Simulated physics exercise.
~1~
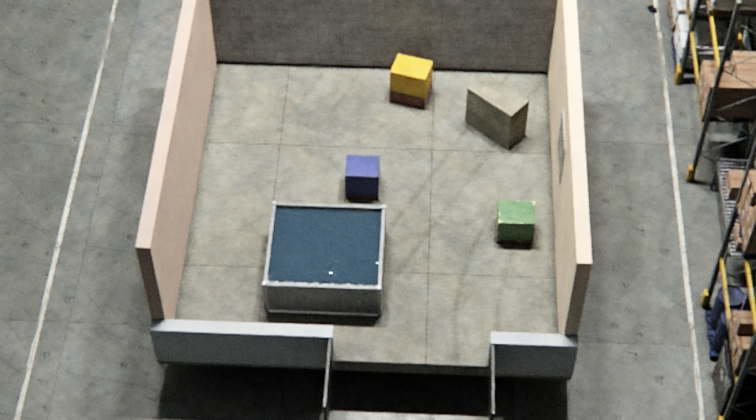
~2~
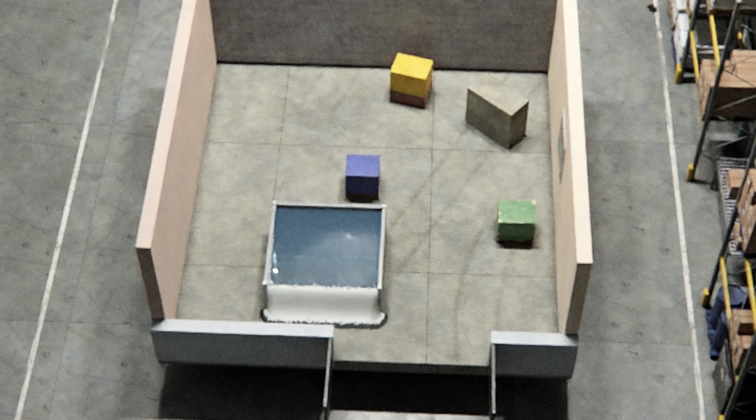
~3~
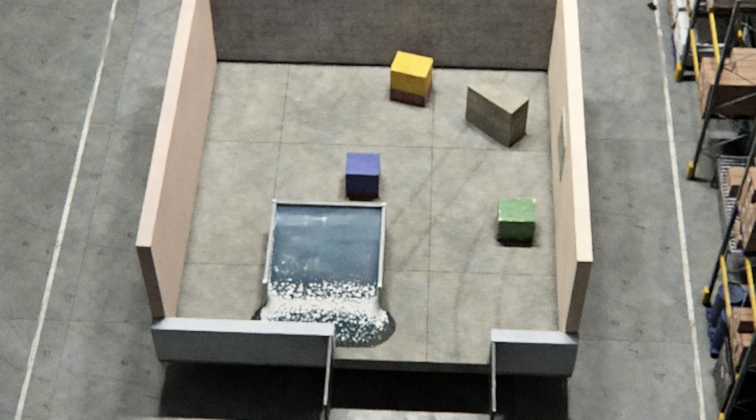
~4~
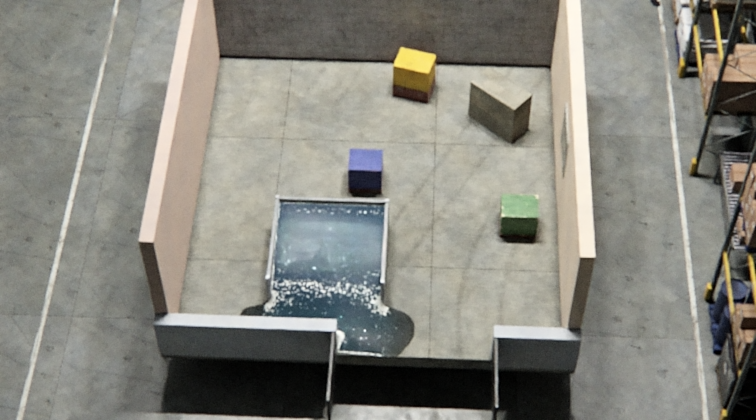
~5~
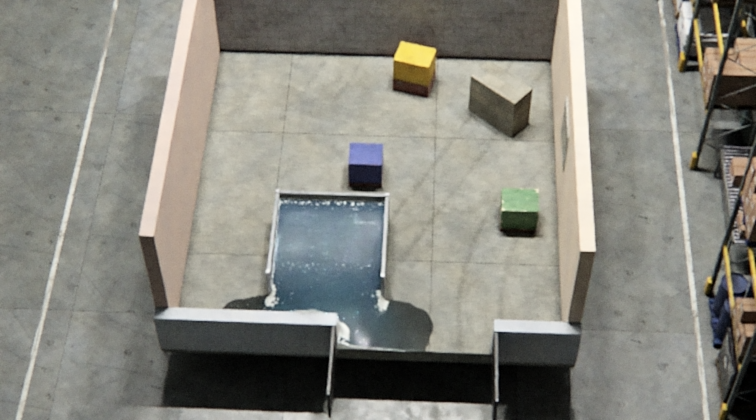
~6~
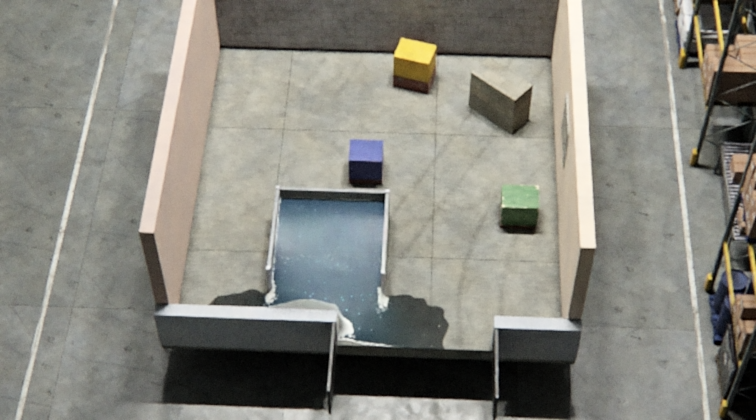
Water pours out of the open tank's near side and spreads across the floor.
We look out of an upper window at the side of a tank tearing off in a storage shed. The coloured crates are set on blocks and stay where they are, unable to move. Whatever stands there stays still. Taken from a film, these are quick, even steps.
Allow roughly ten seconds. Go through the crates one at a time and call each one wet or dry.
The blue crate is dry. The green crate is dry. The yellow crate is dry.
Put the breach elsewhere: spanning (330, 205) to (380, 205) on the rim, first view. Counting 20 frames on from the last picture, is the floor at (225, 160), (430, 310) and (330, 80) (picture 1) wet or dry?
First: Reached by the flood. Second: Spared by the leak. Third: Reached by the flood.
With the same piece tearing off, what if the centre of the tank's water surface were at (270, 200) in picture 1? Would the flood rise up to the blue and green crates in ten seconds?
The blue crate is not reached, and the green crate is reached.
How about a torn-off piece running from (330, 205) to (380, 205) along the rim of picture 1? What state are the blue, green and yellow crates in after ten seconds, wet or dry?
Blue crate is reached; green crate is reached; yellow crate is not reached.
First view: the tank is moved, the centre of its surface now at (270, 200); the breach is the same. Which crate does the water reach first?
I'd say the crate marked green is first.
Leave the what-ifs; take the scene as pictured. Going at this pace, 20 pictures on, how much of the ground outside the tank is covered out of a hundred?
Estimated share: Around 40 %.
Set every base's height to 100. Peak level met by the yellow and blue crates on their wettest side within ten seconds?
I'd say 30 per cent for the first one and 30 per cent for the second.
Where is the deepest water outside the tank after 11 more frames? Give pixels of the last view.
My estimate is about (186, 327).
A moment on, water covers 10 % of the floor; the blue crate not reached, the green crate not reached, the yellow crate not reached.
Next, water covers 20 % of the floor; the blue crate not reached, the green crate not reached, the yellow crate not reached.
Then, water covers 40 % of the floor; the blue crate not reached, the green crate not reached, the yellow crate not reached.
Later, water covers 55 % of the floor; the blue crate water round its plinth, the green crate water round its plinth, the yellow crate water round its plinth.
In the end, water covers 70 % of the floor; the blue crate stayed above the water, the green crate stayed above the water, the yellow crate stayed above the water.
